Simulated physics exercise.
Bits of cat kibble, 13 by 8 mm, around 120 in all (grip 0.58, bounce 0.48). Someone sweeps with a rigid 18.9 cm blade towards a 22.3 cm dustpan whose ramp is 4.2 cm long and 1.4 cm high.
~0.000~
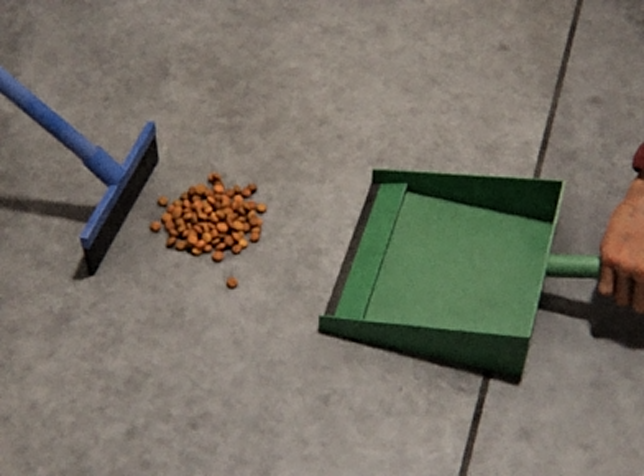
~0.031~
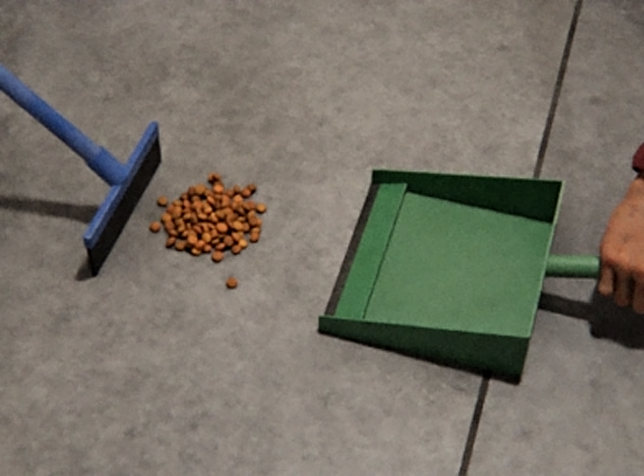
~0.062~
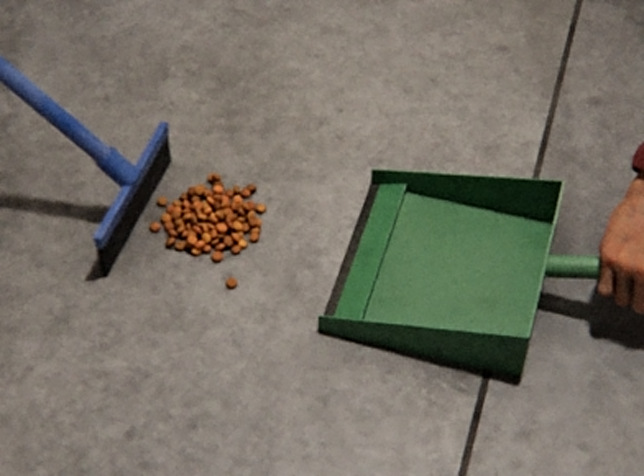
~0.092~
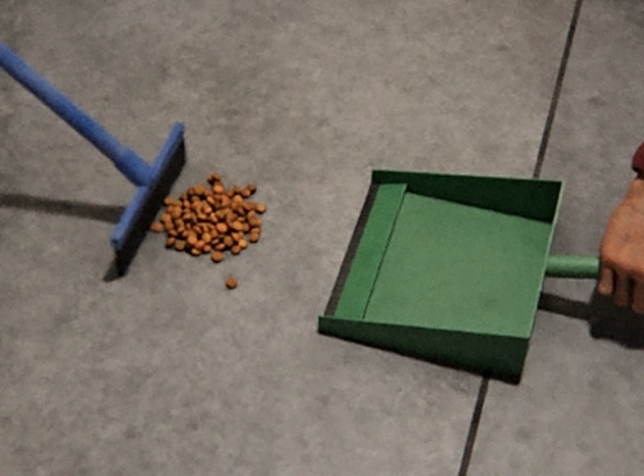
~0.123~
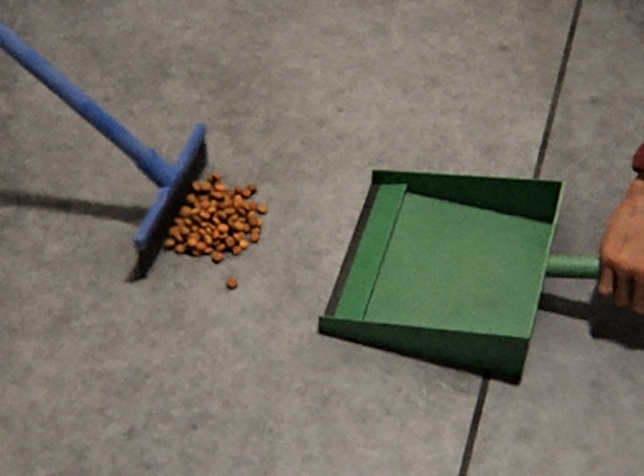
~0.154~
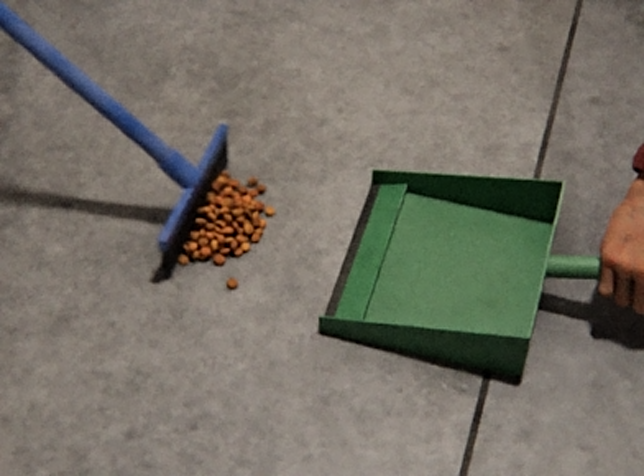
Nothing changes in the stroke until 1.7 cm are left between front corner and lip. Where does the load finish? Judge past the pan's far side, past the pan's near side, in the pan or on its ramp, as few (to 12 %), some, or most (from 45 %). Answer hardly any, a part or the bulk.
Far side hardly any, near side hardly any, pan the bulk.
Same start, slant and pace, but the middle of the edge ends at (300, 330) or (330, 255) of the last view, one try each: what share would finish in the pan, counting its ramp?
Some 35 and 50 per cent.
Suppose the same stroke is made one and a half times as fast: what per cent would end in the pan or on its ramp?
Then about 70 per cent.
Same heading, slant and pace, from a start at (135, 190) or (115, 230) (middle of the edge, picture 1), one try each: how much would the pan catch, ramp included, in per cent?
Some 35 and 55 per cent.
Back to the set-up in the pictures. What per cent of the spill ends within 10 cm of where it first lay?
Roughly 0 per cent.
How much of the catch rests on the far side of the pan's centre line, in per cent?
About 70 per cent.
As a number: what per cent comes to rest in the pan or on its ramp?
Some 50 per cent.
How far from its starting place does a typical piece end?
About 18 cm.
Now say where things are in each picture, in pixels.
The first frame shows blade from (86, 242) to (151, 131), moved 0.0 cm, 0 of the pieces shifted so far; middle of the pieces at (212, 217); pan at (459, 278).
The second frame shows blade from (89, 243) to (154, 131), moved 0.4 cm, 0 of the pieces shifted so far; middle of the pieces at (212, 217).
The third frame shows blade from (100, 243) to (164, 131), moved 1.6 cm, 0 of the pieces shifted so far; middle of the pieces at (211, 217).
The fourth frame shows blade from (117, 244) to (180, 132), moved 3.4 cm, 1 of the pieces shifted so far; middle of the pieces at (211, 217).
The fifth frame shows blade from (140, 244) to (201, 132), moved 5.9 cm, 57 of the pieces shifted so far; middle of the pieces at (217, 217).
The sixth frame shows blade from (164, 245) to (223, 133), moved 8.5 cm, 111 of the pieces shifted so far; middle of the pieces at (227, 218); pan at (459, 279). The blade's pace is about 0.81 m/s, heading 14 degrees away from the viewer's side.
After 0.27 s, middle of the blade 9 cm from the lip; 0 % over the lip, far side 0 %, near side 0 %.
After 0.34 s, middle of the blade 4 cm from the lip; 5 % over the lip, far side 5 %, near side 0 %.
Then, at 0.56 s, middle of the blade 2 cm from the lip; 50 % over the lip, far side 5 %, near side 0 %.
In the end, at 1.0 s, far side 5 %, near side 0 %, pan 50 %, in front of the lip or behind the blade 45 %.
